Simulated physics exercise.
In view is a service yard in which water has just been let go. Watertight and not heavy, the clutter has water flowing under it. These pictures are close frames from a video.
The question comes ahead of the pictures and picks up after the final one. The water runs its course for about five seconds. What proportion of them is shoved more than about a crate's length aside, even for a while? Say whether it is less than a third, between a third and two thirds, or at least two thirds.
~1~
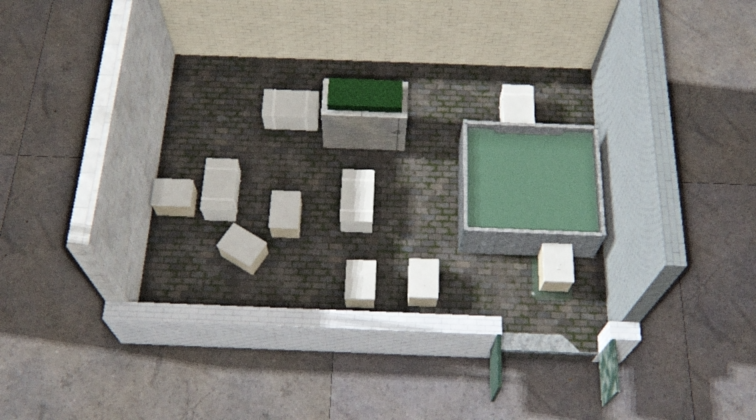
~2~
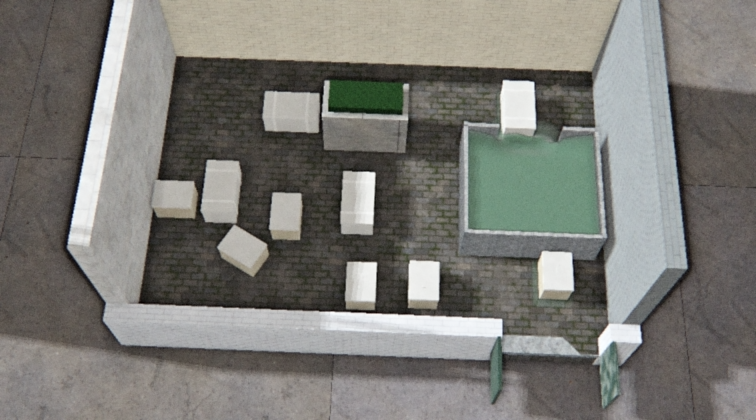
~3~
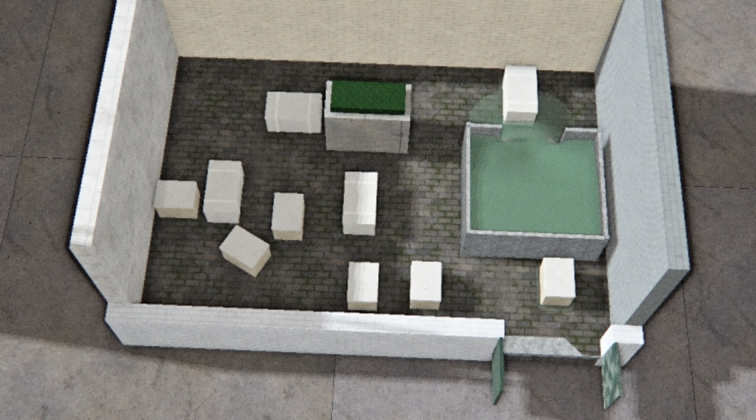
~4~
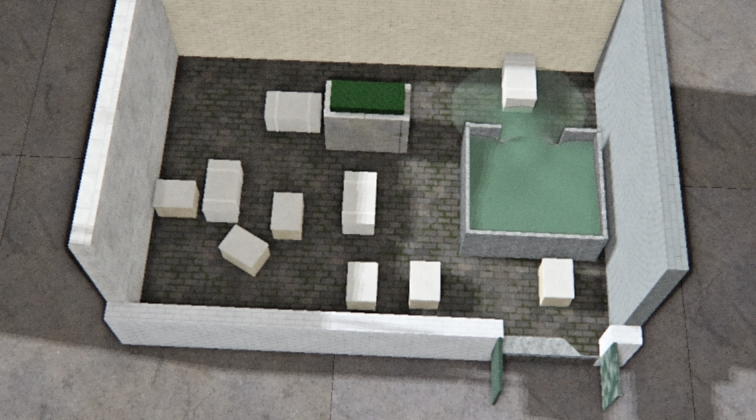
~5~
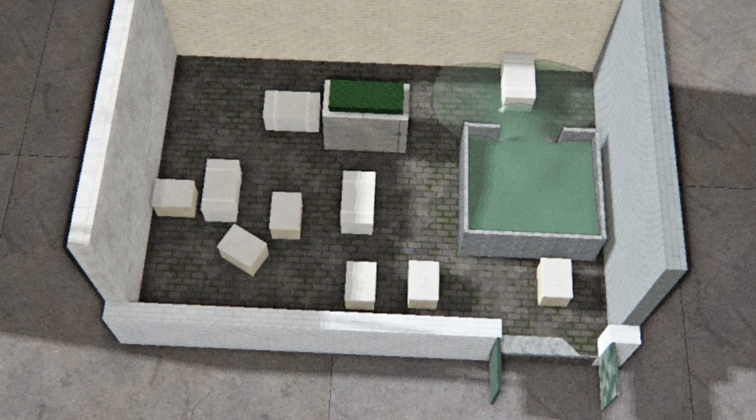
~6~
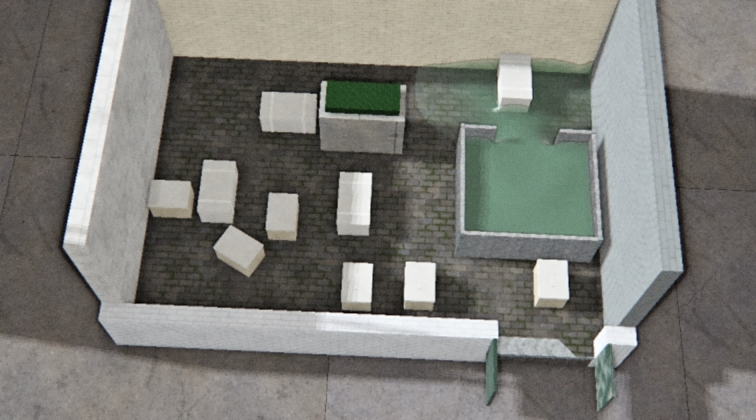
It is less than a third.
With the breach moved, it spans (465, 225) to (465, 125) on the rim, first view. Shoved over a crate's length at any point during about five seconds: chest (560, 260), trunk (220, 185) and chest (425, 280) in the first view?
Results in order: Stayed short / cleared that distance / stayed short.
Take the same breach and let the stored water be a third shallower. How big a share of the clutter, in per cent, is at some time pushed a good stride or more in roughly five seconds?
Something like 10 % of the loose things.
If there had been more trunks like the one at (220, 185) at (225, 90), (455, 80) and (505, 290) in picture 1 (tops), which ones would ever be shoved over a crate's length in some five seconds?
Displaced, displaced, stays put.
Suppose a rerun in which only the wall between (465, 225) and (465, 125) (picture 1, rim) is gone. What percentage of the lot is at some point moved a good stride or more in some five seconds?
Roughly 60 in a hundred.
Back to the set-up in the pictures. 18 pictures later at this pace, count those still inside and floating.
The answer is 1.
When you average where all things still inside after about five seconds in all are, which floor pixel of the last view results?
Centre estimate: Around (308, 227).
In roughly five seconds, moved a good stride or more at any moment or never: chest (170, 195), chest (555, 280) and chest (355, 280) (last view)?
The first one traveled far, the second stayed within range and the third stayed within range.
A moment on, 1 of 10 are well off their spots; 1 afloat.
Next, 1 of 10 are well off their spots; 1 afloat.
Later, 1 of 10 are well off their spots; 1 afloat.
In the end, 3 of 10 are well off their spots, and 3 have been at some point; 1 afloat.
